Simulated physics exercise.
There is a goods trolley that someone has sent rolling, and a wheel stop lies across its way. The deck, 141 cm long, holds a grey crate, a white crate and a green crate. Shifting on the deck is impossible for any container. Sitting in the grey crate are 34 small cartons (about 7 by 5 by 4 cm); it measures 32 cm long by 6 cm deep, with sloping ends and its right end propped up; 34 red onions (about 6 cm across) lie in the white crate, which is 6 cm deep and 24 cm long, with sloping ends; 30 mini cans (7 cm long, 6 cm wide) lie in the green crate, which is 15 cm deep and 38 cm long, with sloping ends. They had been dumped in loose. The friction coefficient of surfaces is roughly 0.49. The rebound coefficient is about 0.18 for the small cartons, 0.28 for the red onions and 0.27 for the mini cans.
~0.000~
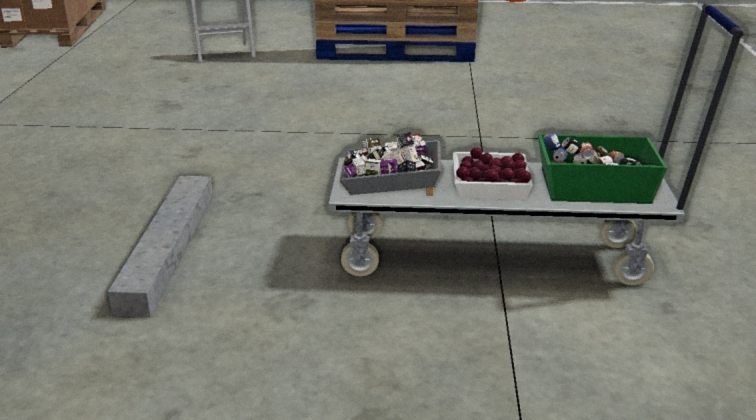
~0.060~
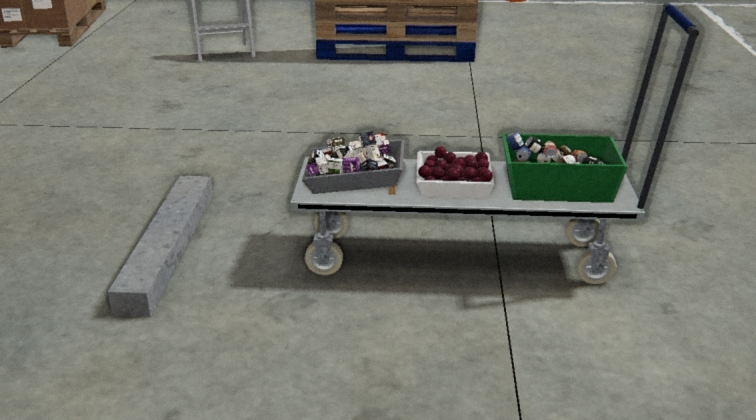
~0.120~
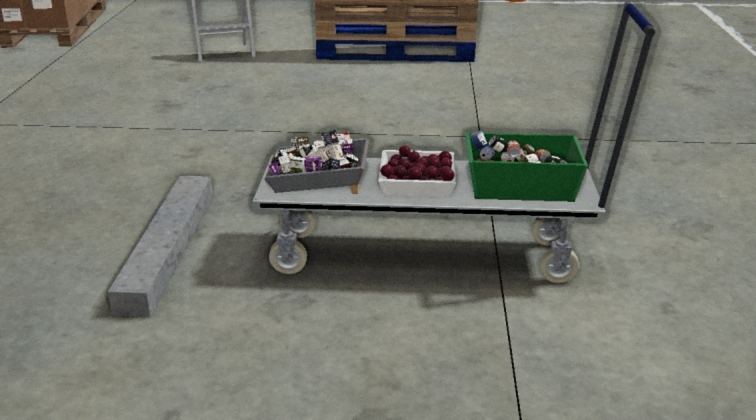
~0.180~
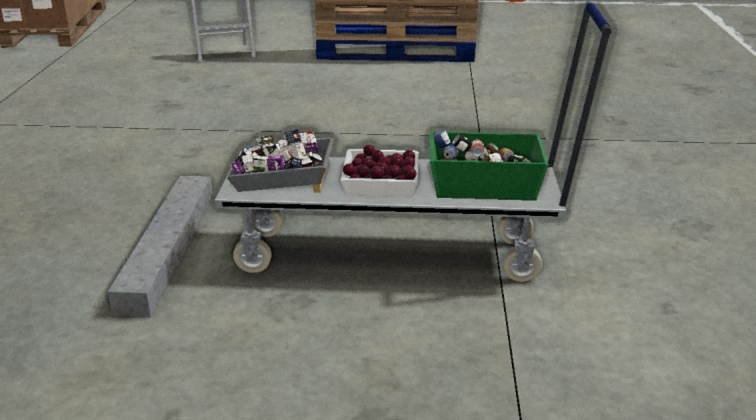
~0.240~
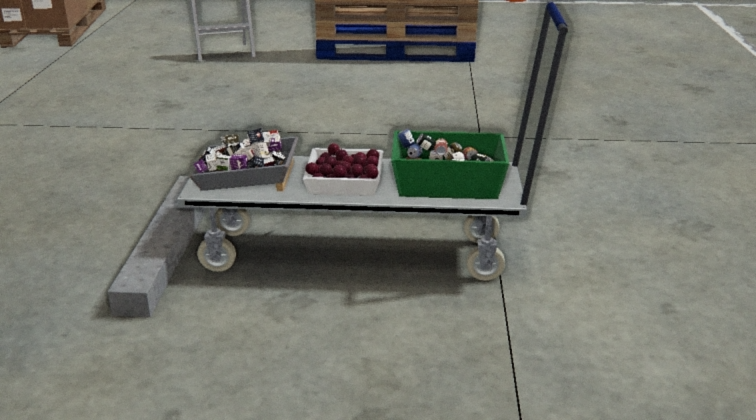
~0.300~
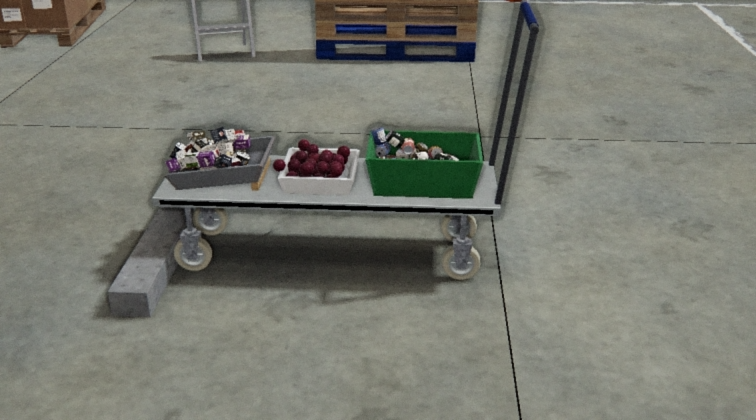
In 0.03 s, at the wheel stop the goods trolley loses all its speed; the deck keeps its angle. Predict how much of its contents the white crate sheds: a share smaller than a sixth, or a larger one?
The escaping share goes past a sixth.
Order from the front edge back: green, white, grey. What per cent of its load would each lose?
In that arrangement the grey crate sheds 50 per cent of its load, the white crate 40 per cent, and the green crate 10 per cent.
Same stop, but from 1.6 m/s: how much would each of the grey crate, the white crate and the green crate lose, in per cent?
Grey crate 20 %, white crate 20 %, green crate 0 %.
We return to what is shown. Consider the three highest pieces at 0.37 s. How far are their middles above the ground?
About 64 cm up.
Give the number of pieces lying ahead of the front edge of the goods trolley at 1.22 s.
I'd put it at some 12 pieces.
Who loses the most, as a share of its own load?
Answer: The grey crate.
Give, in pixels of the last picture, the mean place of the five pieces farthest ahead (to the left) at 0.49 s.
Pixel (138, 136), give or take.
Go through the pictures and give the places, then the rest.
In the first picture (each is followed by its nearest rim corner in this view), white crate, (530, 184); grey crate, (438, 170); 72 cm short of the stop; none out.
In the second picture, white crate, (491, 183); grey crate, (399, 168); 57 cm short of the stop.
In the third picture, white crate, (453, 182); grey crate, (361, 167); 41 cm short of the stop.
In the fourth picture, white crate, (414, 181); grey crate, (323, 166); 26 cm short of the stop.
In the fifth picture, white crate, (376, 180); grey crate, (285, 165); 10 cm short of the stop.
In the sixth picture, white crate, (351, 179); grey crate, (260, 165); stopped; none out.
After 0.37 s, grey crate 30 in, 4 out, white crate 30 in, 4 out and green crate 30 in, 0 out.
After 0.49 s, grey crate 22 in, 12 out, white crate 24 in, 10 out and green crate 29 in, 1 out.
After 0.72 s, grey crate 19 in, 15 out, white crate 23 in, 11 out and green crate 28 in, 2 out.
Final count (at 1.22 s), grey crate 19 in, 15 out, white crate 23 in, 11 out and green crate 28 in, 2 out. Asked share, 11 of 34, 32 per cent.
